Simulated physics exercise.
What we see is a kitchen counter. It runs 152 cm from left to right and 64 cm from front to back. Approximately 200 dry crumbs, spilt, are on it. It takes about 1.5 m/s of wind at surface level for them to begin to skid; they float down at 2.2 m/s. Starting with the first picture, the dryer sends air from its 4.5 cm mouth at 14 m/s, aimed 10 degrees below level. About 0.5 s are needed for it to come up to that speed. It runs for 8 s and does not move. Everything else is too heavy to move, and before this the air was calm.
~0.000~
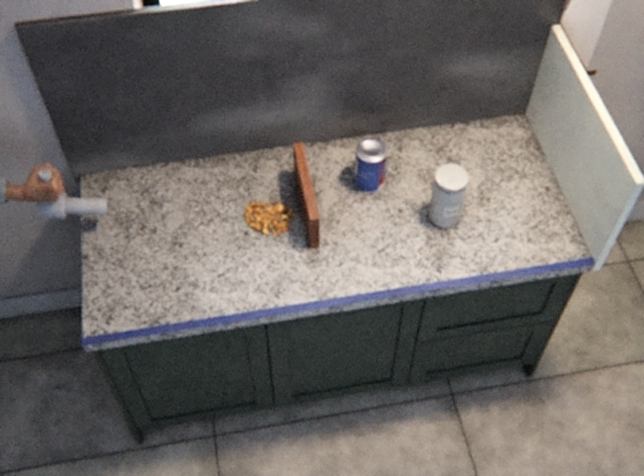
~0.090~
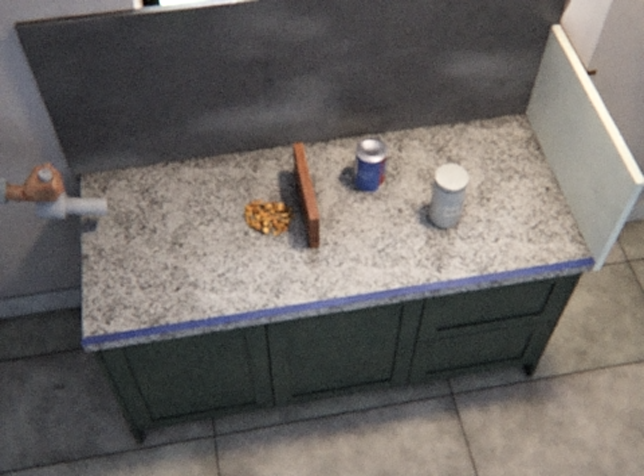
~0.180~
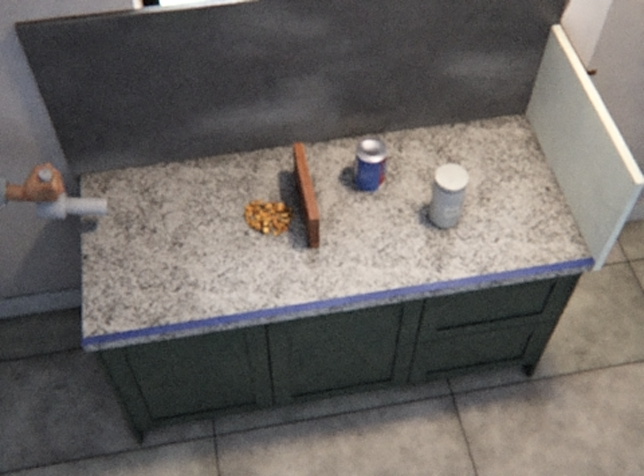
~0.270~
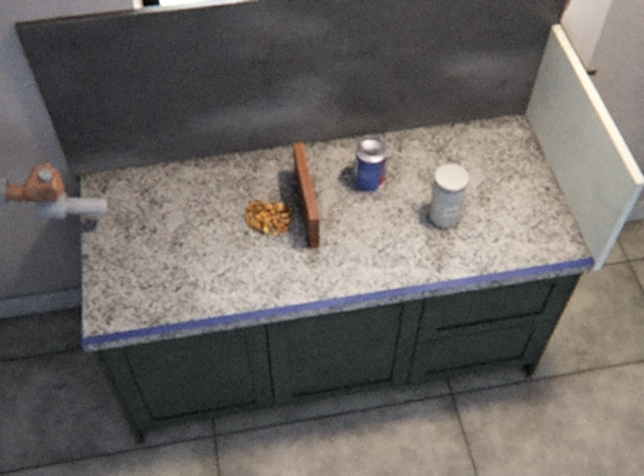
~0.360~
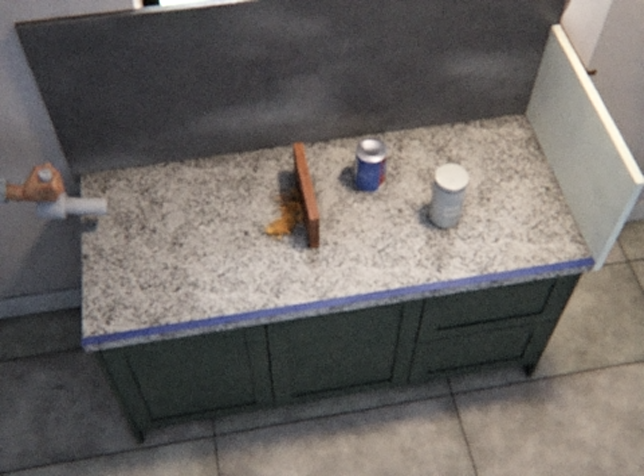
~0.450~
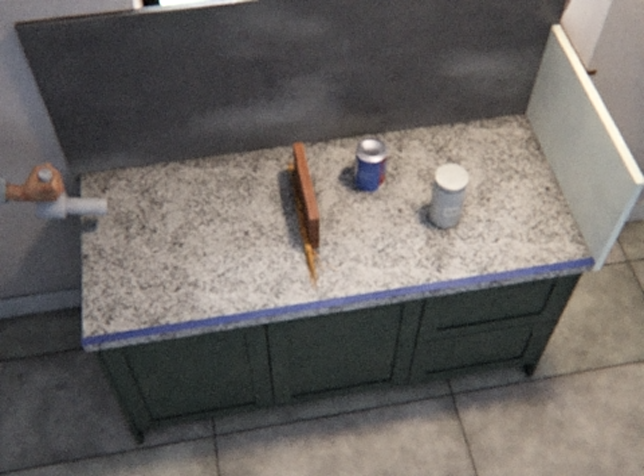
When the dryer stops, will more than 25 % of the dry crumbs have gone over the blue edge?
Yes, watch it - the losses over that edge are going to exceed one in four.
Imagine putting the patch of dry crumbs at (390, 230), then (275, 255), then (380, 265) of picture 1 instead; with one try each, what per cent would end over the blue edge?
Going through the three spots in order, you'd get 0 percent, 90 percent and 0 percent.
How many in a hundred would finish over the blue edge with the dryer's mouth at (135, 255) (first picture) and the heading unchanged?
In that case some 0 per cent.
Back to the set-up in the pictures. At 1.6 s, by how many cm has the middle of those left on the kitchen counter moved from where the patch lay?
About 70 cm.
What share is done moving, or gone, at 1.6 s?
About 80 %.
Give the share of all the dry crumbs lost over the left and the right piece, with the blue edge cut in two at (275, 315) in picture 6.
I'd guess near 0 percent left and close to 80 percent right.
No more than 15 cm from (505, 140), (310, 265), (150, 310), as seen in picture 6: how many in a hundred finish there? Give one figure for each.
I would say some 15 %, 0 % and 0 % respectively.
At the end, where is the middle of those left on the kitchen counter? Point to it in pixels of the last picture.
Near (493, 118).
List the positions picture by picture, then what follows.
In the first picture, the middle of the dry crumbs is near (269, 218), none has stirred yet and the mouth of the dryer is at (107, 207).
In the second picture, the middle of the dry crumbs is near (269, 218), none has stirred yet and the blue edge is centred on (348, 304).
In the third picture, the middle of the dry crumbs is near (269, 218), none has stirred yet, the top of a board is at (306, 179) and the top of a tin is at (372, 150).
In the fourth picture, the middle of the dry crumbs is near (269, 218) and none has stirred yet.
In the fifth picture, the middle of the dry crumbs is near (287, 217), the farthest in sight from the dryer is at (302, 215) and about 75 % have left their places.
In the sixth picture, the middle of the dry crumbs is near (307, 236), the farthest in sight from the dryer is at (332, 268) and all have left their places.
After 1.6 s, 18 % are on the move or not yet settled, 82 % are over the blue edge; the middle of those still in play is near (434, 126).
After 2.6 s, 18 % are on the move or not yet settled, 82 % are over the blue edge; the middle of those still in play is near (461, 123).
After 4.4 s, 16 % are on the move or not yet settled, 82 % are over the blue edge; the middle of those still in play is near (479, 121).
After 8.0 s, at the end, 82 % are over the blue edge; the middle of those still in play is near (493, 118).
